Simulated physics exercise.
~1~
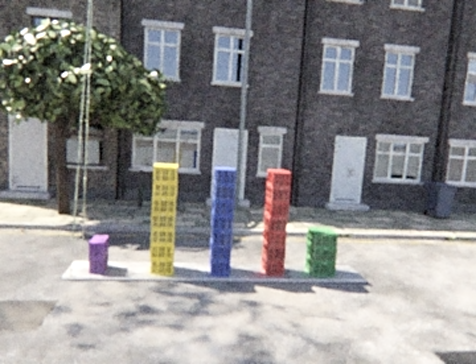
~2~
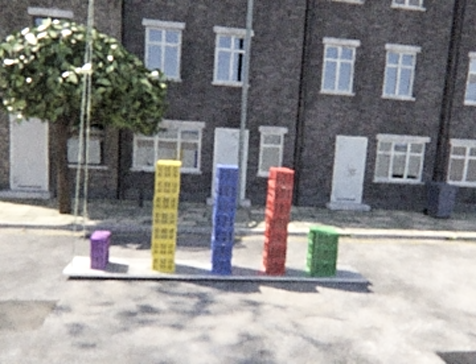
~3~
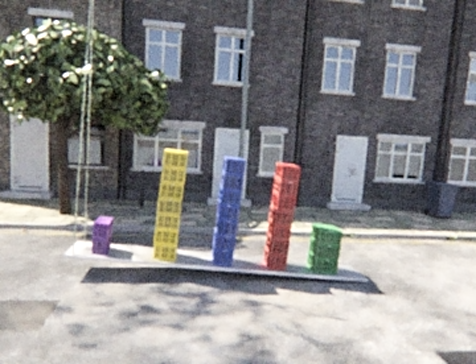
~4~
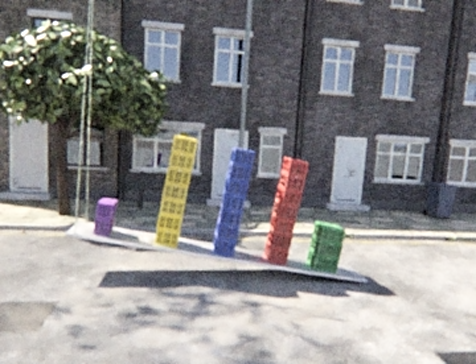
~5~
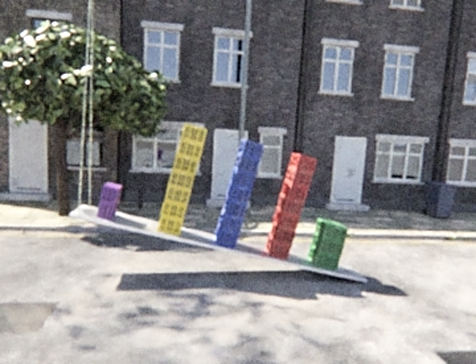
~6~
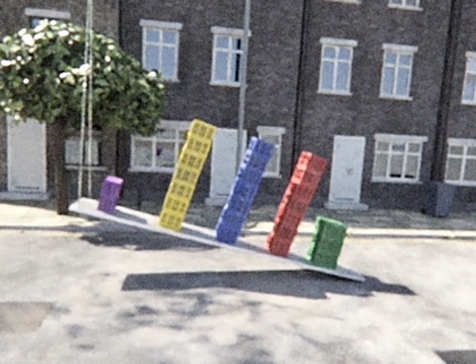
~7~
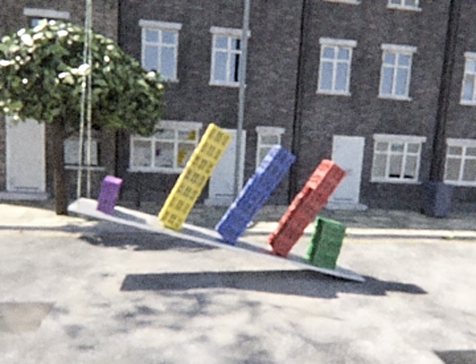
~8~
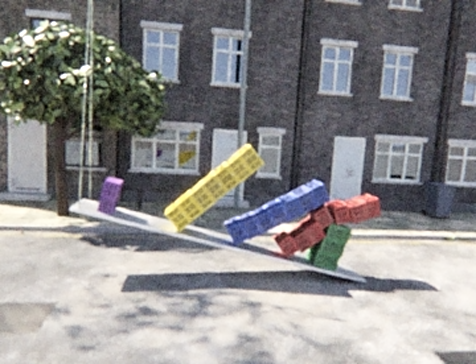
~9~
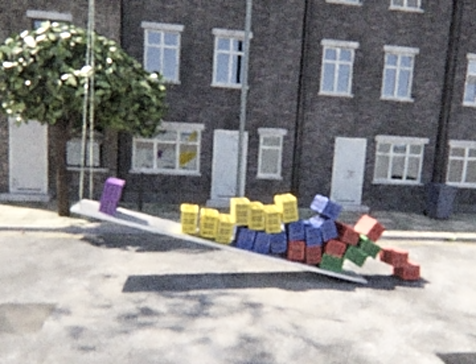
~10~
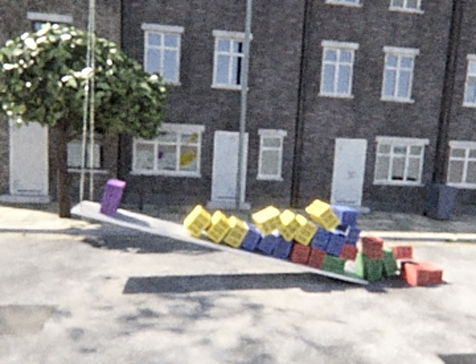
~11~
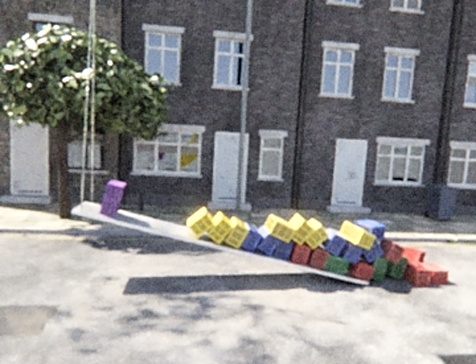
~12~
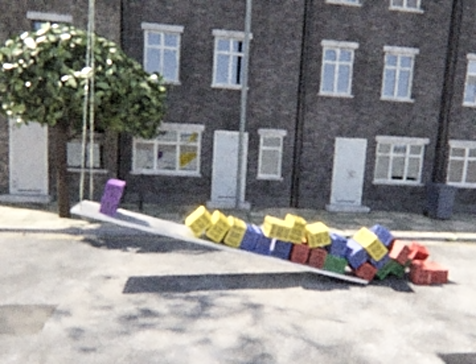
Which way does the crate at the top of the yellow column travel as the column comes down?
It travels to the right, toward the lower end of the sloping deck.
